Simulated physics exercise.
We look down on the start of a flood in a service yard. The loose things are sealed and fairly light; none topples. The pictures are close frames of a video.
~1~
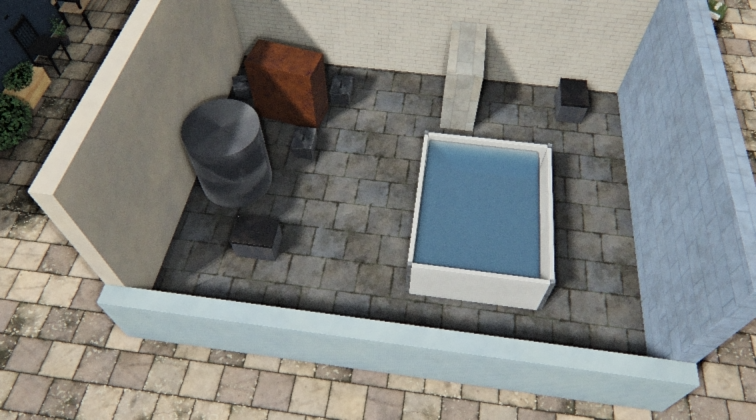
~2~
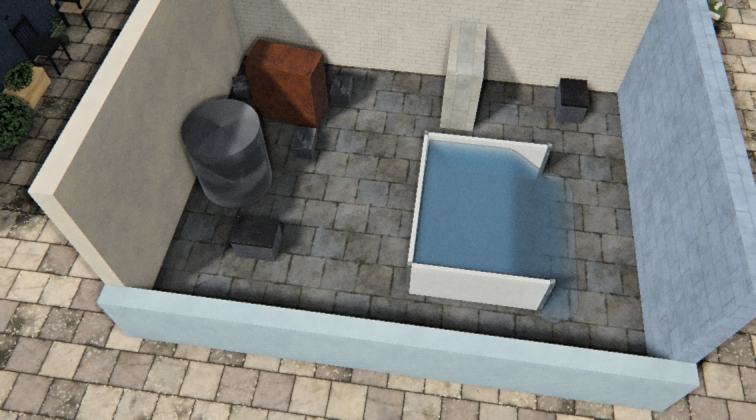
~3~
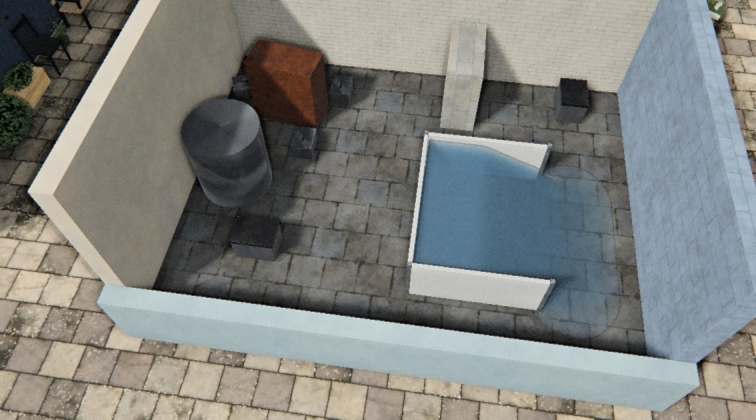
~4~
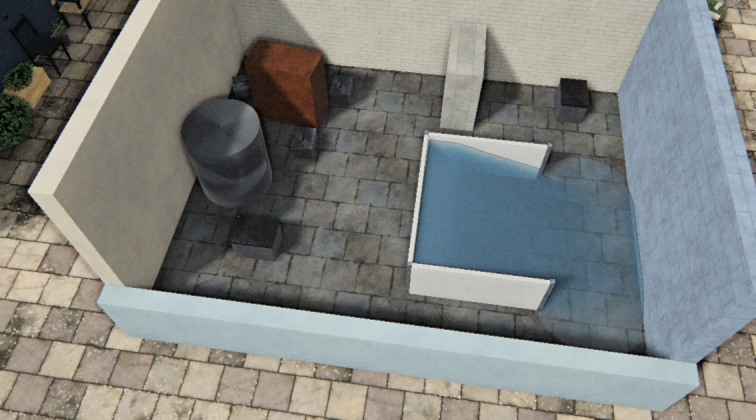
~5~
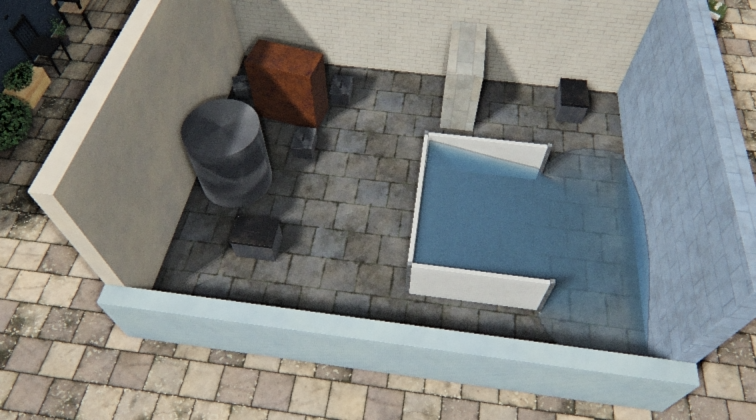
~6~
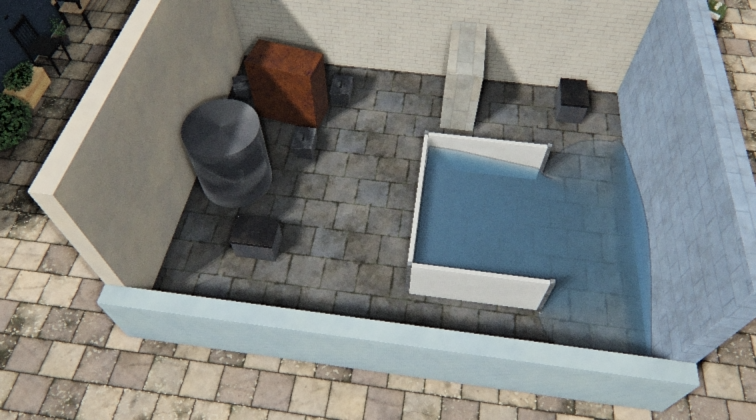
To begin with, a white-walled tank of blue water stands in a walled, paved yard with a dark cylinder and a rusty block. Its right side opens, and water pours out across the paving to the pale blue wall, spreading along its base, while the surrounding objects stay still.
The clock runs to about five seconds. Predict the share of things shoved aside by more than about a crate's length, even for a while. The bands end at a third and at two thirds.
That comes to between one and two thirds.
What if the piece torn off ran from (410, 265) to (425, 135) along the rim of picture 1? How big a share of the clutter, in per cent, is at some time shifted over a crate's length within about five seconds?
About 80 per cent.
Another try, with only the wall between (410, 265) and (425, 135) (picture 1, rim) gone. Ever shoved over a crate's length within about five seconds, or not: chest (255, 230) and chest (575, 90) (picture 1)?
As listed: Swept aside, short of that.
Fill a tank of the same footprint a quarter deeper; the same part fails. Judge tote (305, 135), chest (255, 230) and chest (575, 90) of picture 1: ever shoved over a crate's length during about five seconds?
As listed: Not that far, shifted that much, swept aside.
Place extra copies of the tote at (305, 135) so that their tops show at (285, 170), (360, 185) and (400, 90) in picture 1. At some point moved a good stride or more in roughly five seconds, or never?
One after the other: No, not that far, short of that.
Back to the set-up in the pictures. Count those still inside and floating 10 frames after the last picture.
The number is 0.
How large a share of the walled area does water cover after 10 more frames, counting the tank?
Roughly 40 per cent.
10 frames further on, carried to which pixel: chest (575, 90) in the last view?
Roughly at (511, 79).
A moment on, 0 of 5 are well off their spots; 0 afloat.
Next, 1 of 5 are well off their spots; 0 afloat.
Later, 1 of 5 are well off their spots; 1 afloat.
In the end, 2 of 5 are well off their spots, and 2 have been at some point; 3 afloat.
